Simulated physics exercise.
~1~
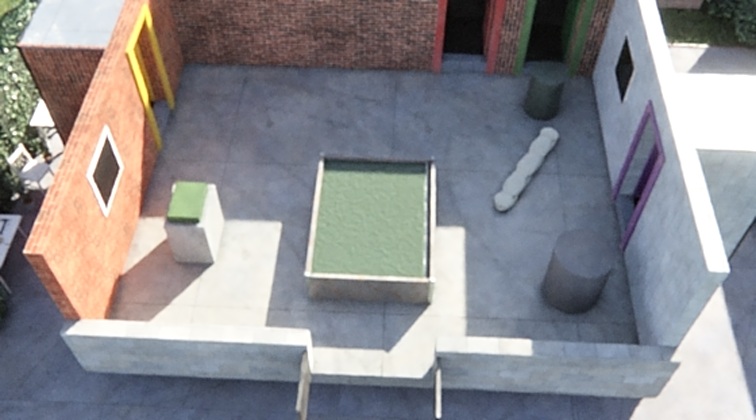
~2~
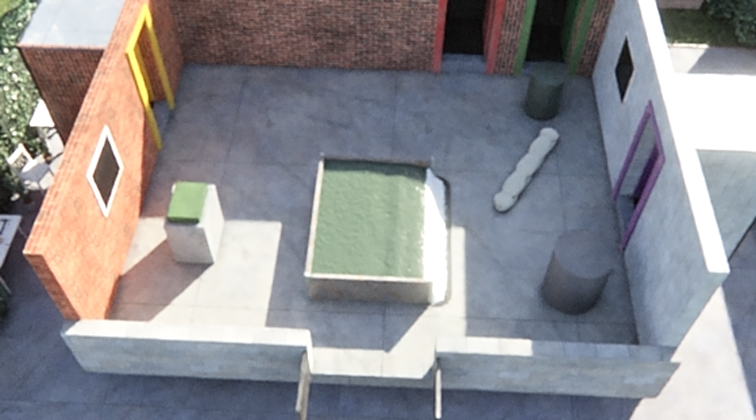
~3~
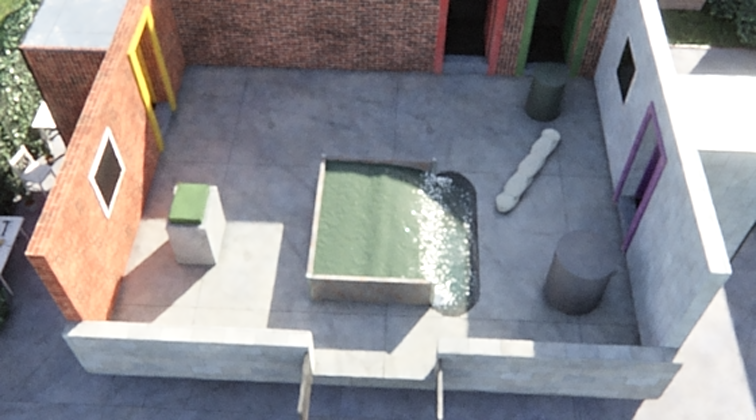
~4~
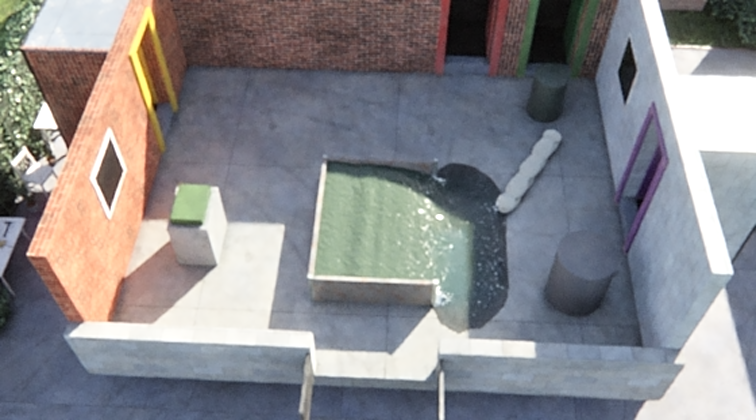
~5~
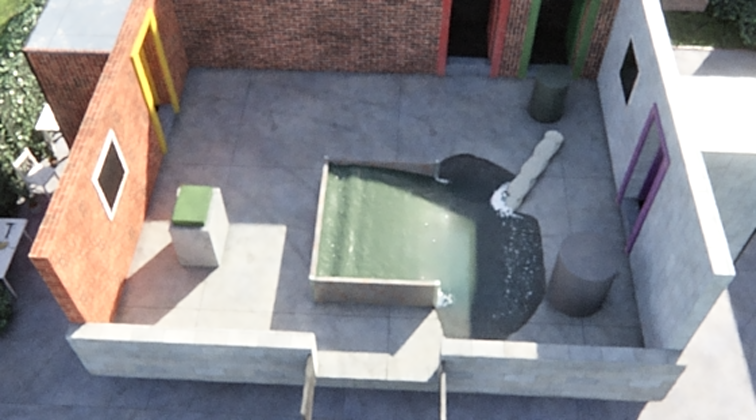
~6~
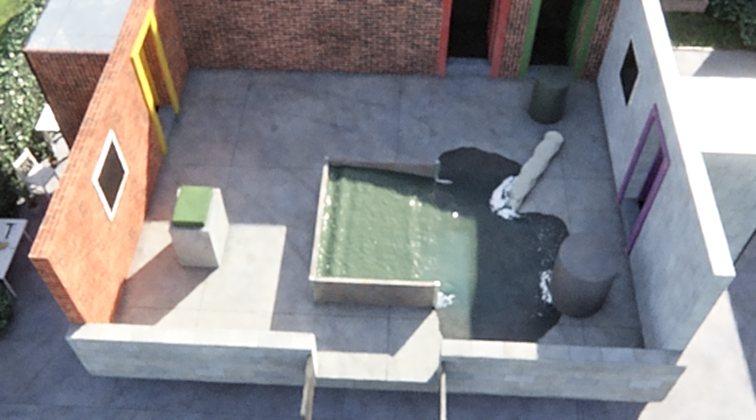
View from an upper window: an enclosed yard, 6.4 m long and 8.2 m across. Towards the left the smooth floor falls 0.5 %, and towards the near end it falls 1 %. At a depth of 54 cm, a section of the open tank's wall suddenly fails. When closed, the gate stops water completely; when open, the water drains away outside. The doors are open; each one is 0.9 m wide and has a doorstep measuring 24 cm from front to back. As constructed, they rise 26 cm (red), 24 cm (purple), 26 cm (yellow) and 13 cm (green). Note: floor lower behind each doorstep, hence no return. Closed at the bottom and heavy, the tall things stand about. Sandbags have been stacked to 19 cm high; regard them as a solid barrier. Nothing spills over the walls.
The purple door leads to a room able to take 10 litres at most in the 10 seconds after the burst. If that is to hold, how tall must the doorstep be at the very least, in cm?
Close to 28 cm is just enough.
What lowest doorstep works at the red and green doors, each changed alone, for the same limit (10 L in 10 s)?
Close to 8.5 cm (red) and close to 13.5 cm (green).
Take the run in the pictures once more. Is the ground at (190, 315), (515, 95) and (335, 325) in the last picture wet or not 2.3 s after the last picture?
One by one: Clear, drenched, clear.
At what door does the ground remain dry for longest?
Yellow.
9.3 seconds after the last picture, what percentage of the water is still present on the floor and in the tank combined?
Something like 92 per cent of it remains.
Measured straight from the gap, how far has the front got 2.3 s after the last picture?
About 5.0 m.
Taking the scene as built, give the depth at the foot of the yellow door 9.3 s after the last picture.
Some 5.5 cm.
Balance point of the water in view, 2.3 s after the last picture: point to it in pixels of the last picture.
The centre of all the water is around (509, 241).
Then, 0.7 s after the last picture water covers 25 % of the floor, deepest (36 cm) near (624, 255); 22 cm at the purple door, 0 litres in over its 24 cm doorstep.
Then, 2.3 s after the last picture water covers 35 % of the floor, deepest (30 cm) near (633, 312); 23 cm at the purple door, 23 litres in over its 24 cm doorstep.
Then, 9.3 s after the last picture water covers 90 % of the floor, deepest (12 cm) near (157, 180); 6 cm at the purple door, 24 litres in over its 24 cm doorstep.
At the purple door as built, the water peaked near 30 cm, 1.5 s after the last picture.
Run again over the same 10 s with other heights there, 17 litres in over 25.5 cm, 0 litres over 34.5 cm. The limit of 10 litres is kept from about 28 cm up.
